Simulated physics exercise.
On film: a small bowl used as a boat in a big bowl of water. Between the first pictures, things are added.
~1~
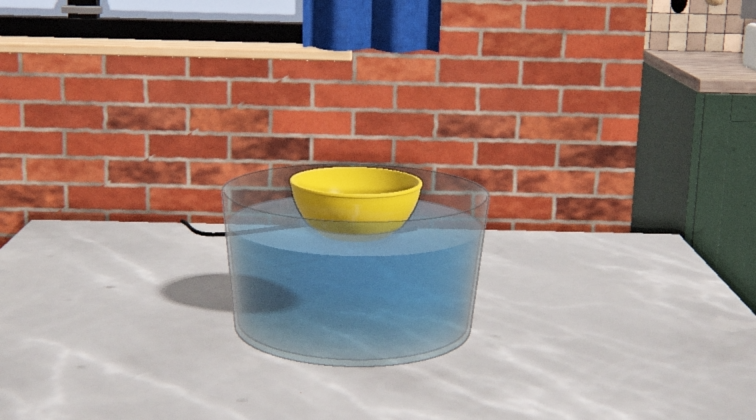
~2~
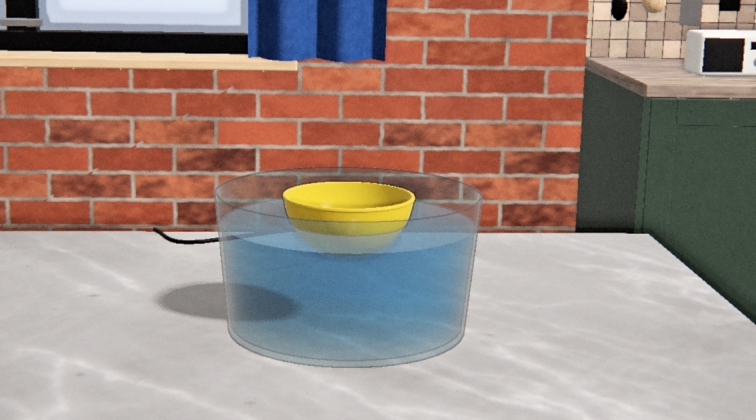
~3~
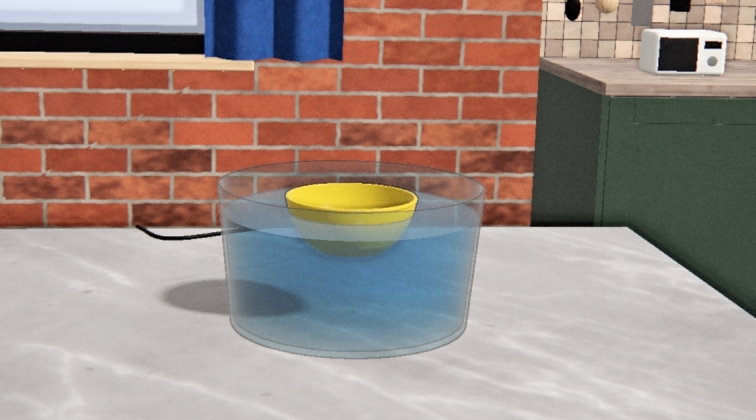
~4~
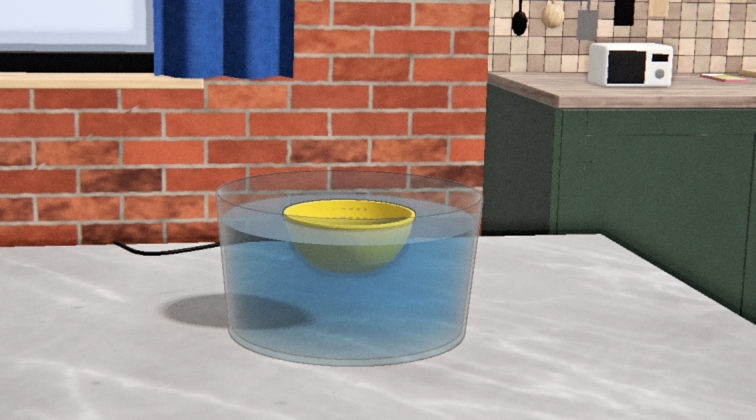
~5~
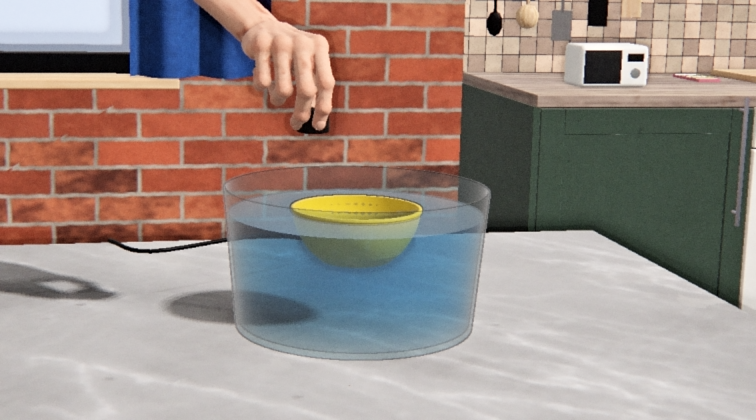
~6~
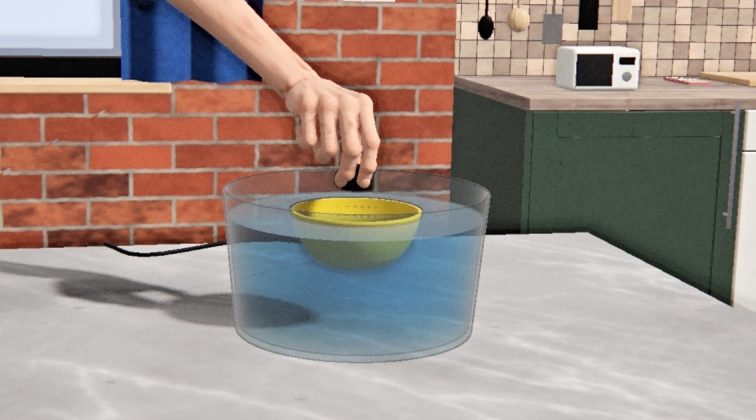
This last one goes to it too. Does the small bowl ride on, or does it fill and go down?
The small bowl fills and goes down.
Next, the iron weight is in and the small bowl dips.
After that, water pours in over its edge.
Finally, the small bowl lies on the bottom with its load.
